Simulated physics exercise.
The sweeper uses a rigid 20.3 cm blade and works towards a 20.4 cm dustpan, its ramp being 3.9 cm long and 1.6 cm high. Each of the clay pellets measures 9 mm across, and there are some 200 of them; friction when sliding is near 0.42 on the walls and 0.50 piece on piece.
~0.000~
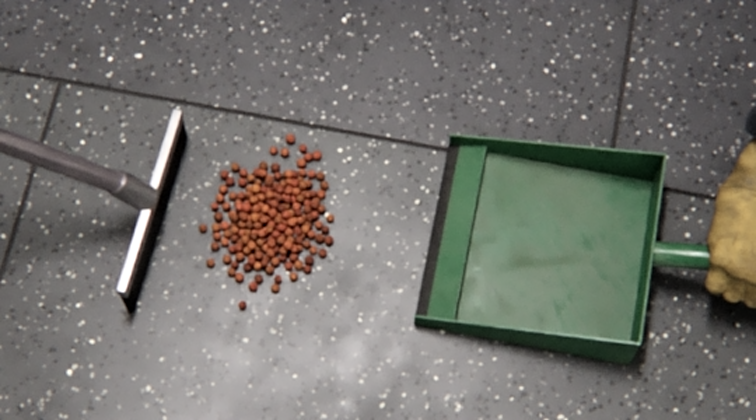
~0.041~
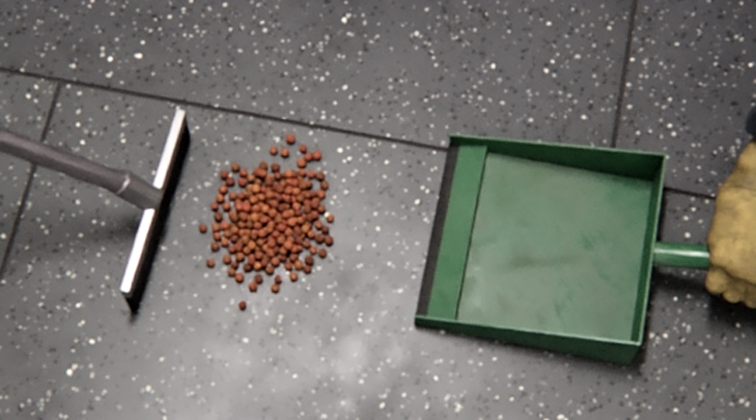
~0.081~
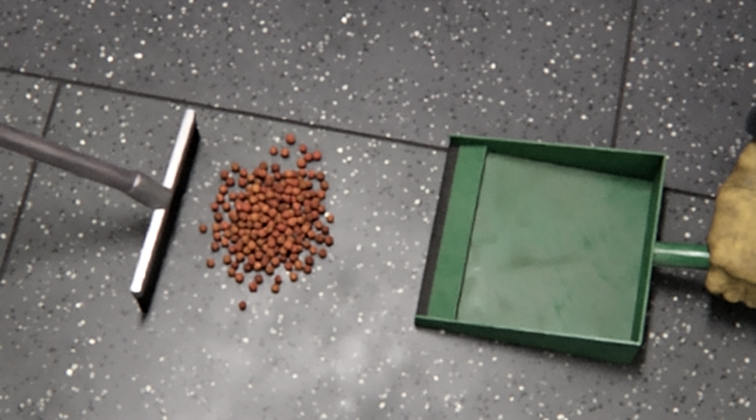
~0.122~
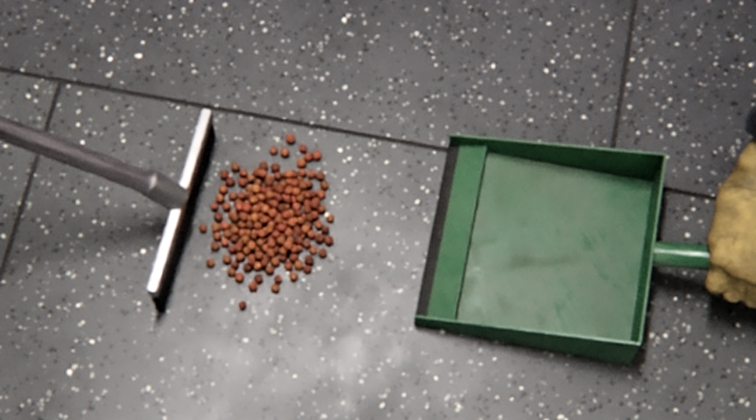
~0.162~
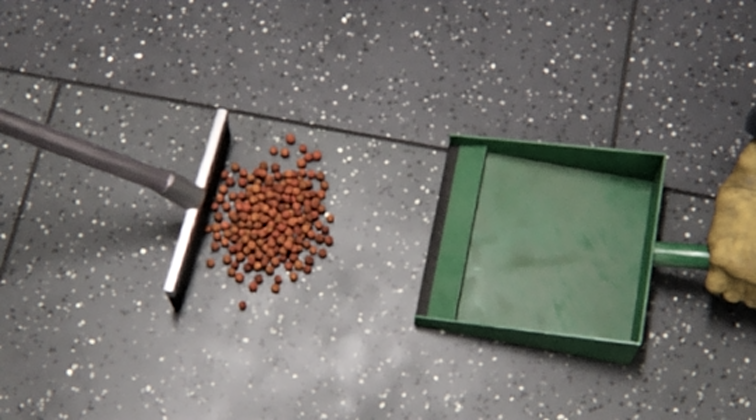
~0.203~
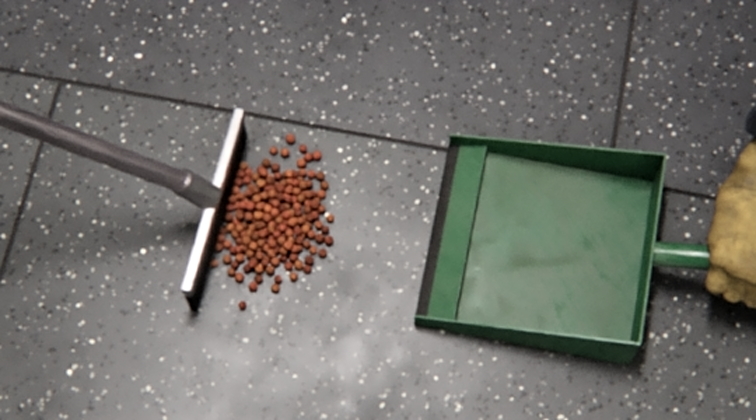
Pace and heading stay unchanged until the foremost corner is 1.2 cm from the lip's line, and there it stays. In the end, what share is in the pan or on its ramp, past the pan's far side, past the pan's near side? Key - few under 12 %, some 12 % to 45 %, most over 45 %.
In the pan or on its ramp: Most. Past the pan's far side: Few. Past the pan's near side: Few.
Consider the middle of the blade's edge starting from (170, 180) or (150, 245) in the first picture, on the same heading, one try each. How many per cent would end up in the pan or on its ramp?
About 40 and 55 per cent.
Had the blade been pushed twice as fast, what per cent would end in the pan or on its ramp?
About 55 %.
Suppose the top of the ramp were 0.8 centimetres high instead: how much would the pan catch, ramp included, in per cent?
I'd put it near 65 per cent, ramp counted.
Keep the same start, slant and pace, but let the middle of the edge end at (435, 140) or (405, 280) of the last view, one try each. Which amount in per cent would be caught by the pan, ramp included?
Close to 25 and 55 in a hundred, in that order.
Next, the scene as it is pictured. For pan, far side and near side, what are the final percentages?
Pan: 60%. Far side: 5%. Near side: 5%.
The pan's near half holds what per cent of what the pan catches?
Share: Approx. 40 %.
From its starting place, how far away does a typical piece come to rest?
It works out to roughly 18 cm.
After 0.45 s, middle of the blade 12 cm from the lip; 0 % over the lip, far side 0 %, near side 5 %.
Then, at 0.62 s, middle of the blade 5 cm from the lip; 10 % over the lip, far side 5 %, near side 5 %.
After 0.91 s, middle of the blade 2 cm from the lip; 60 % over the lip, far side 5 %, near side 5 %.
In the end, at 1.3 s, pan 60 %, far side 5 %, near side 5 %, in front of the lip or behind the blade 30 %.
